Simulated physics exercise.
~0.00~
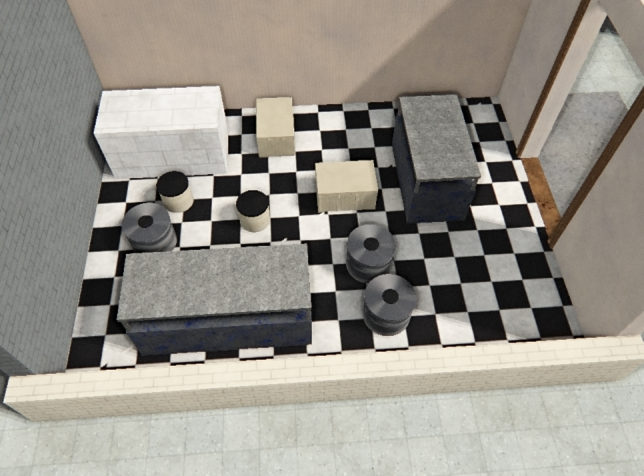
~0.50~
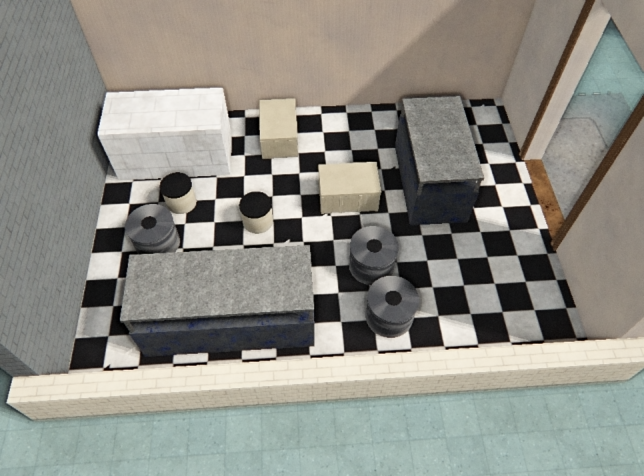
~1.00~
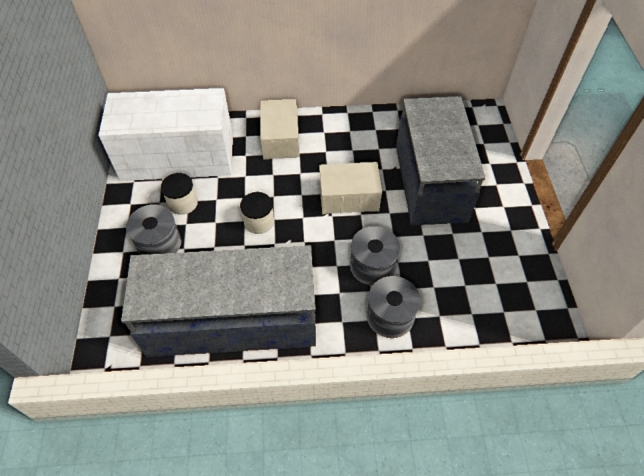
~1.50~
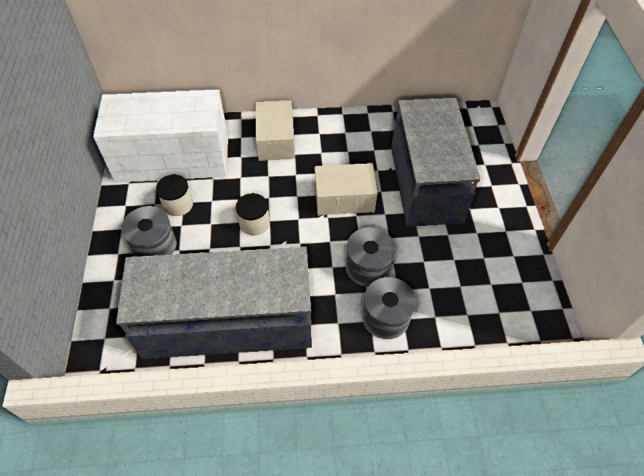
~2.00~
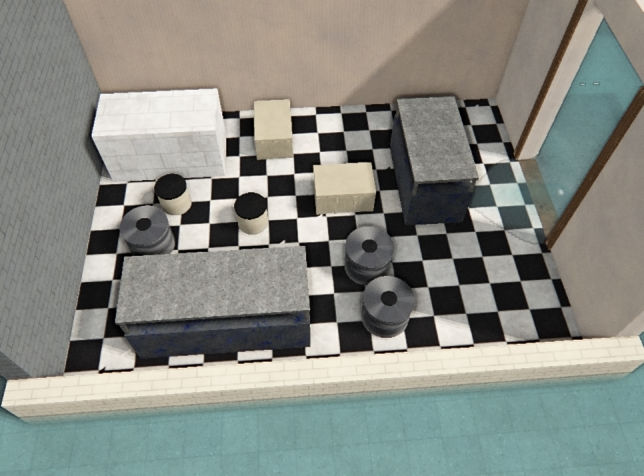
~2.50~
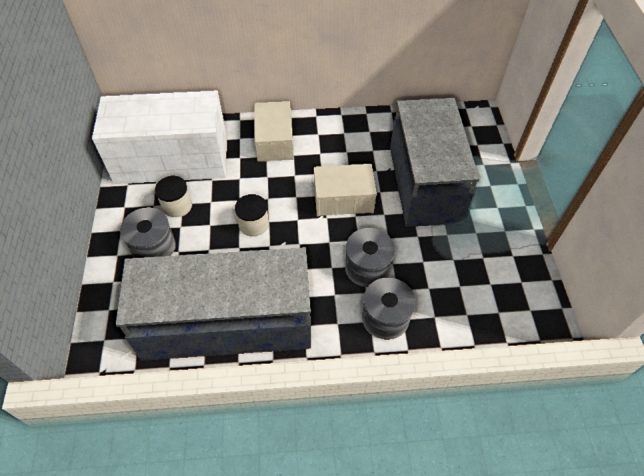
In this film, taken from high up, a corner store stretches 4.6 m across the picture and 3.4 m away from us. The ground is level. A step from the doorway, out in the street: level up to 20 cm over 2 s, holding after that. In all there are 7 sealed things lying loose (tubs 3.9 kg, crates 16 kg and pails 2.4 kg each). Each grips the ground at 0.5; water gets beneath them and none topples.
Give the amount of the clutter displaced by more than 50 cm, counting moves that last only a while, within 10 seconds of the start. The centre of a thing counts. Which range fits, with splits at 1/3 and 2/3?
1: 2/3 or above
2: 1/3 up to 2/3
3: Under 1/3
2.
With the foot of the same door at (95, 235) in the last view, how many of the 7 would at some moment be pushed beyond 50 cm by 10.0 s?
Result: 5 of them.
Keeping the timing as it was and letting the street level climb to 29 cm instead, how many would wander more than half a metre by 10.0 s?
With that change, 5 of them.
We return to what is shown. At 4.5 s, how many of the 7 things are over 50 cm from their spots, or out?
The answer is 2.
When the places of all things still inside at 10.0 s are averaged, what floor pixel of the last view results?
Mean position: Approximately (225, 237).
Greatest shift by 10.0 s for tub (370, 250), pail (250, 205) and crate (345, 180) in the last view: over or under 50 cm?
In turn: Above the mark, above the mark, below the mark.
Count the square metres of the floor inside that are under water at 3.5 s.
Close to 4.0 m2, I'd say.
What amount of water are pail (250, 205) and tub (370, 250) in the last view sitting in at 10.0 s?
Depth approx. 9 cm / 5 cm.
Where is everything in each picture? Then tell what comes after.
In the first picture, a tub at (371, 244), on the bottom; a crate at (275, 117), on the bottom; 0.0 m2 under water; 0 of 7 have shifted.
In the second picture, a tub at (374, 246), on the bottom; a crate at (278, 118) rests on the ground; 0.0 m2 under water; 0 of 7 have shifted.
In the third picture, a tub at (375, 246), on the bottom; a crate at (279, 119) rests on the ground; water covers 0.0 m2; 0 of 7 have shifted.
In the fourth picture, a tub at (371, 248), on the bottom; a crate at (274, 120), on the bottom; 0.0 m2 under water; 0 of 7 have shifted.
In the fifth picture, a tub at (370, 246) rests on the ground; a crate at (273, 119), on the bottom; water covers 0.5 m2; 0 of 7 have shifted.
In the sixth picture, a tub at (370, 248), on the bottom; a crate at (273, 121), on the bottom; 1.1 m2 under water; 0 of 7 have shifted.
After 3.5 s 0 of 7 are over 50 cm from their spots; 0 afloat.
After 4.5 s 2 of 7 are over 50 cm from their spots; 1 afloat.
After 7.0 s 2 of 7 are over 50 cm from their spots; 1 afloat.
After 10.0 s 4 of 7 are over 50 cm from their spots, and 4 have been at some point; 6 afloat.
